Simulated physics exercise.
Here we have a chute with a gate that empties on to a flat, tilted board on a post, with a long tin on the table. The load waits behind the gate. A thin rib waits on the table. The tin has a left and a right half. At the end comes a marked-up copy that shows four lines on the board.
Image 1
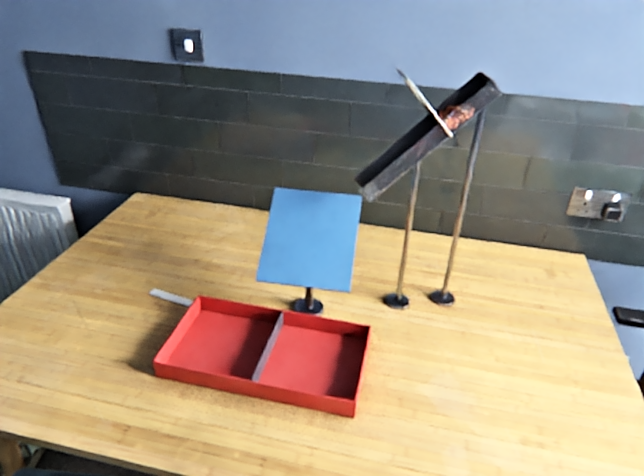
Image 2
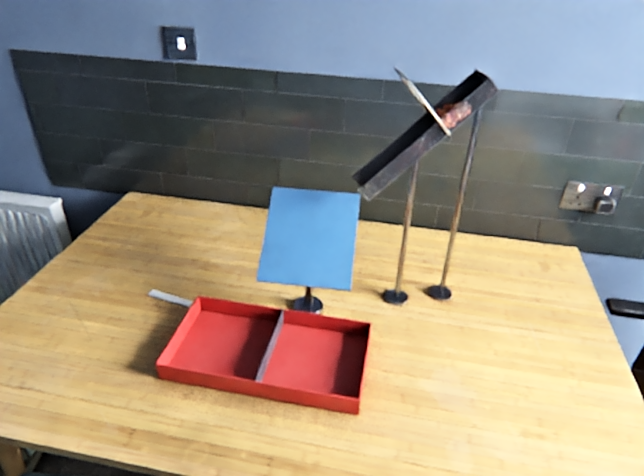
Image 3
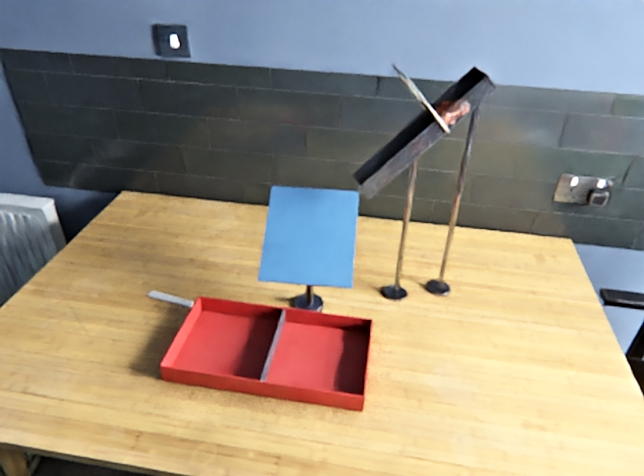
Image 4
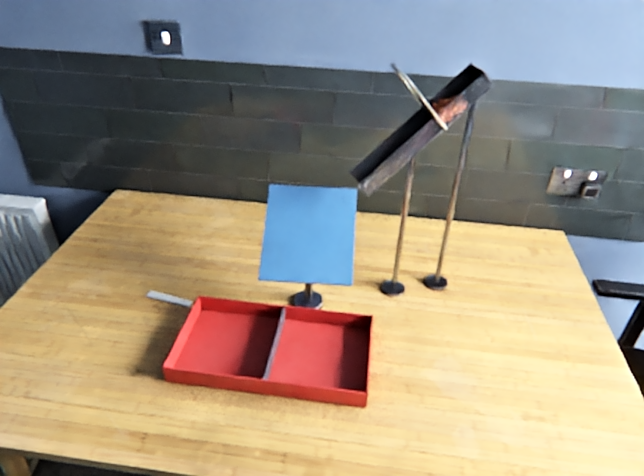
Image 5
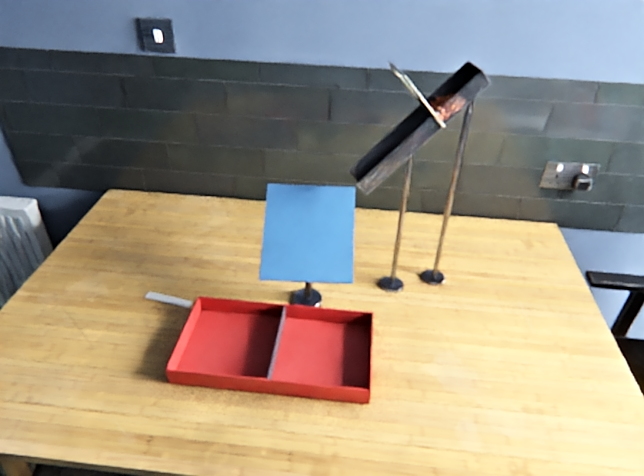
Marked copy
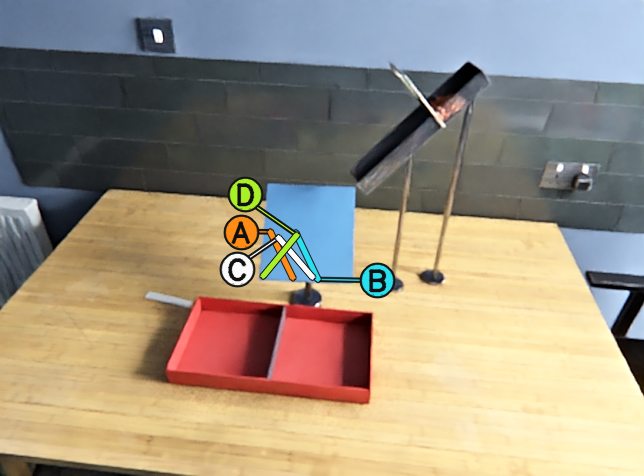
In this clip, the view shifts slightly around a wooden table holding a raised, sloping dark chute with a closed gate and reddish load, a tilted blue board, and a divided red tin; none of the objects visibly moves.
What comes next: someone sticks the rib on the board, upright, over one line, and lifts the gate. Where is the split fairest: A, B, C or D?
D works best here.
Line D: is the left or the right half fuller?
The left half.
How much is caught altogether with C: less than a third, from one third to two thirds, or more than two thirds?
Line C gives more than two thirds.
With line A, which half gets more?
Right.
On the marked copy, line A from (270, 231) to (292, 277); line B from (295, 232) to (318, 279); line C from (278, 237) to (312, 277); line D from (296, 235) to (263, 276).
With A, of what is caught, a stray few in the left half, nearly all in the right.
With B, of what is caught, a small part in the left half, nearly all in the right.
With C, of what is caught, a small part in the left half, nearly all in the right.
With D, of what is caught, about two thirds in the left half, about a third in the right.
